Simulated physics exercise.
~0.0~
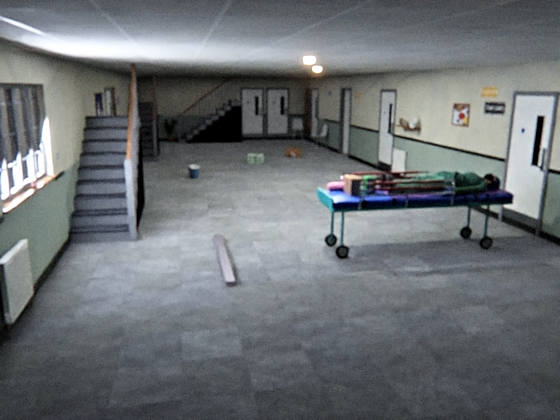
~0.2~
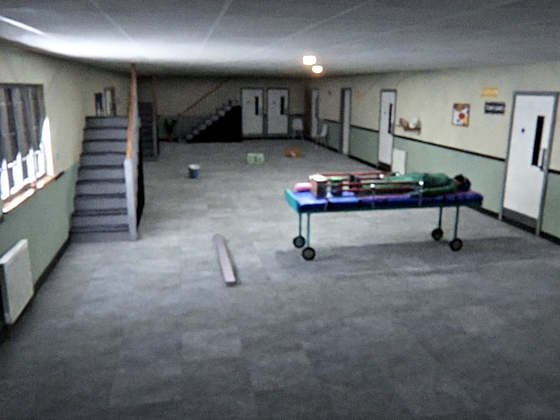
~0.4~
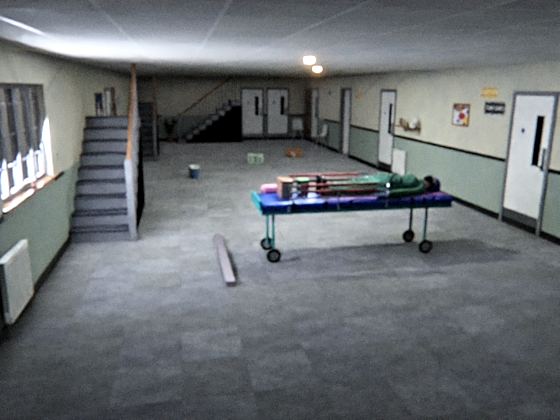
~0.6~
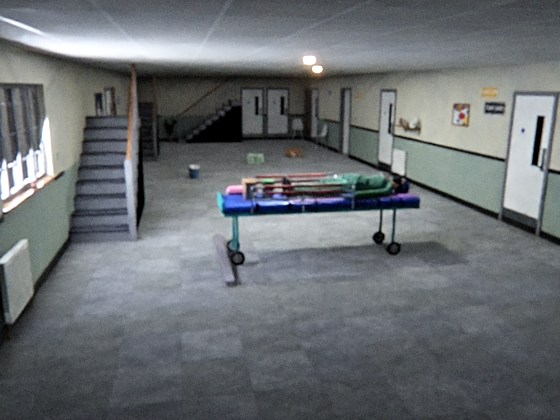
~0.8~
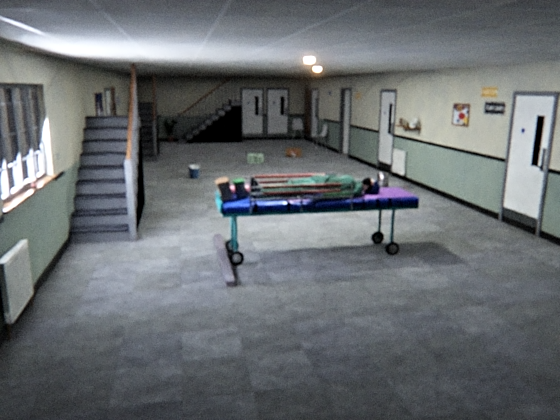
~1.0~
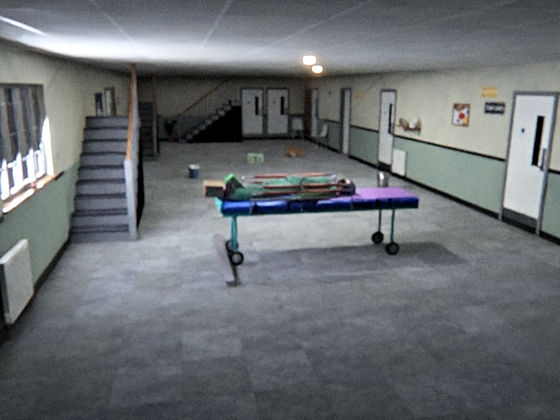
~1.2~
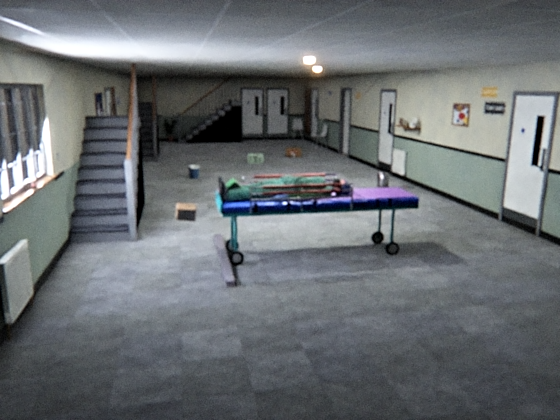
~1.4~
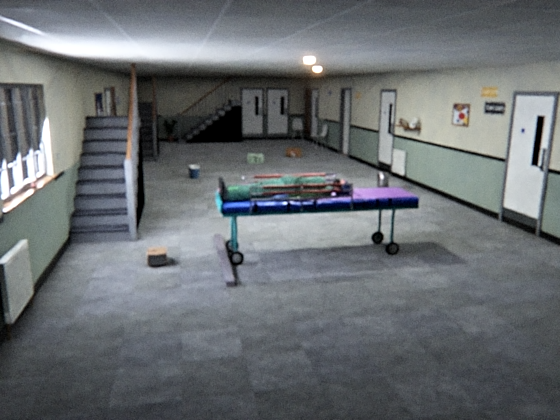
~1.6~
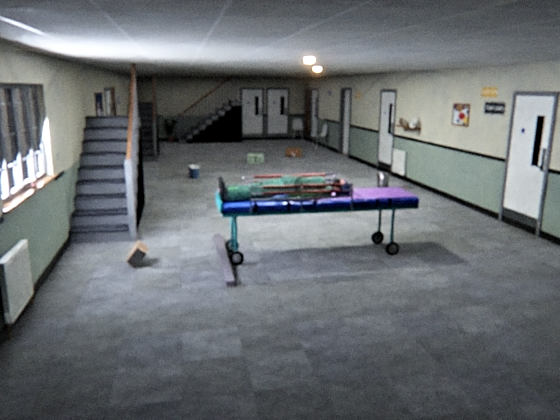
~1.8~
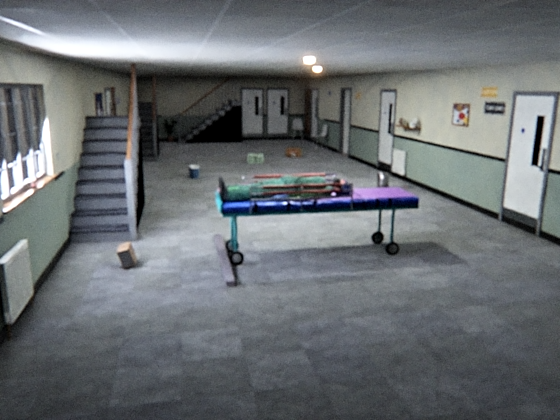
A trolley carrying a limp person rolls left and stops, and a brown monitor tumbles off.
